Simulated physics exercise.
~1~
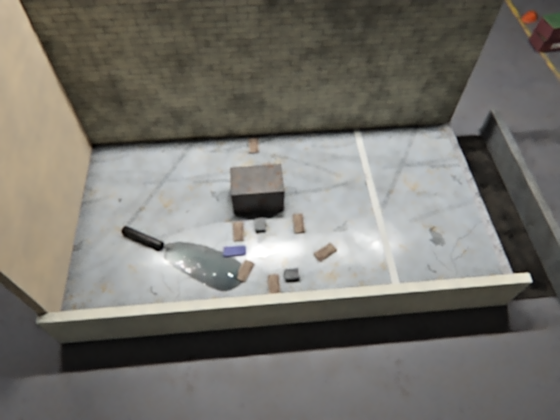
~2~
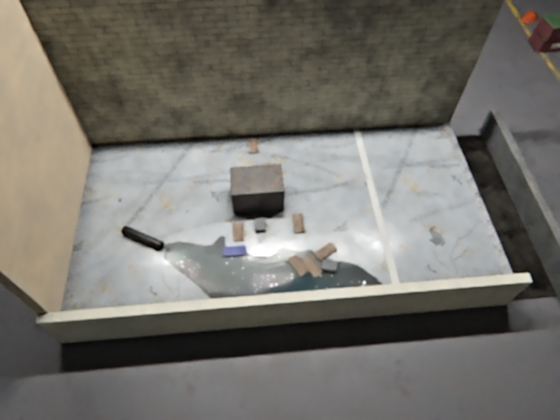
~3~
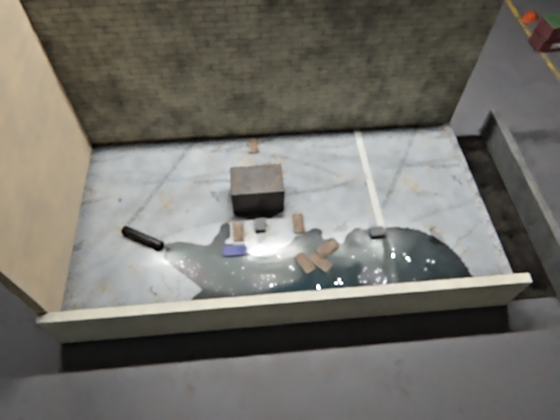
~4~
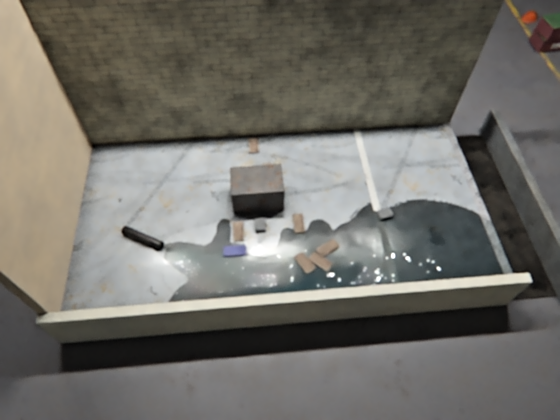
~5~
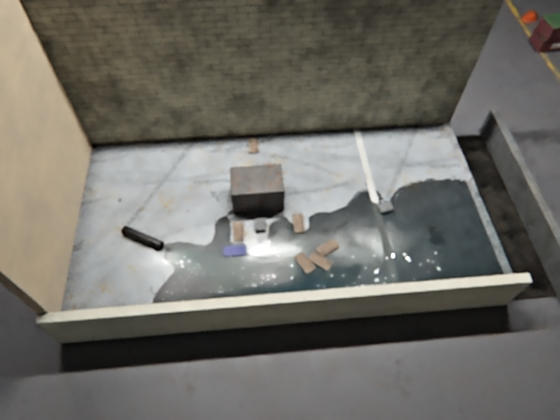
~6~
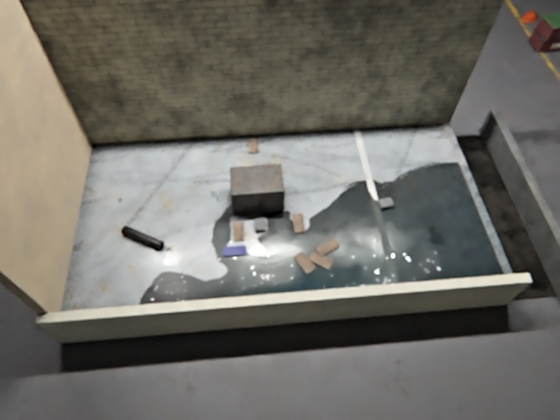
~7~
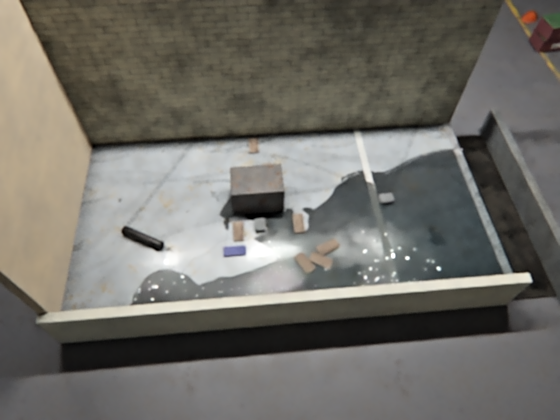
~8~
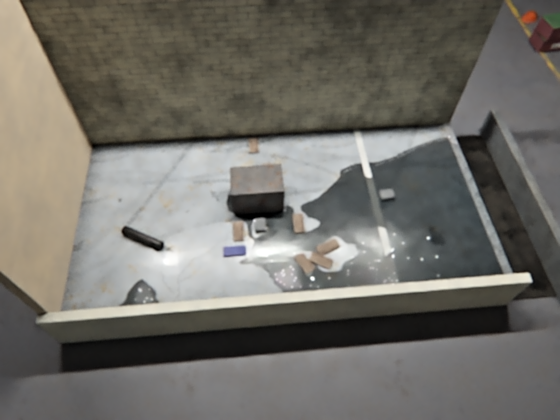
Water spreads rightward from a dark pipe, shifts small blocks, then shrinks back at left.
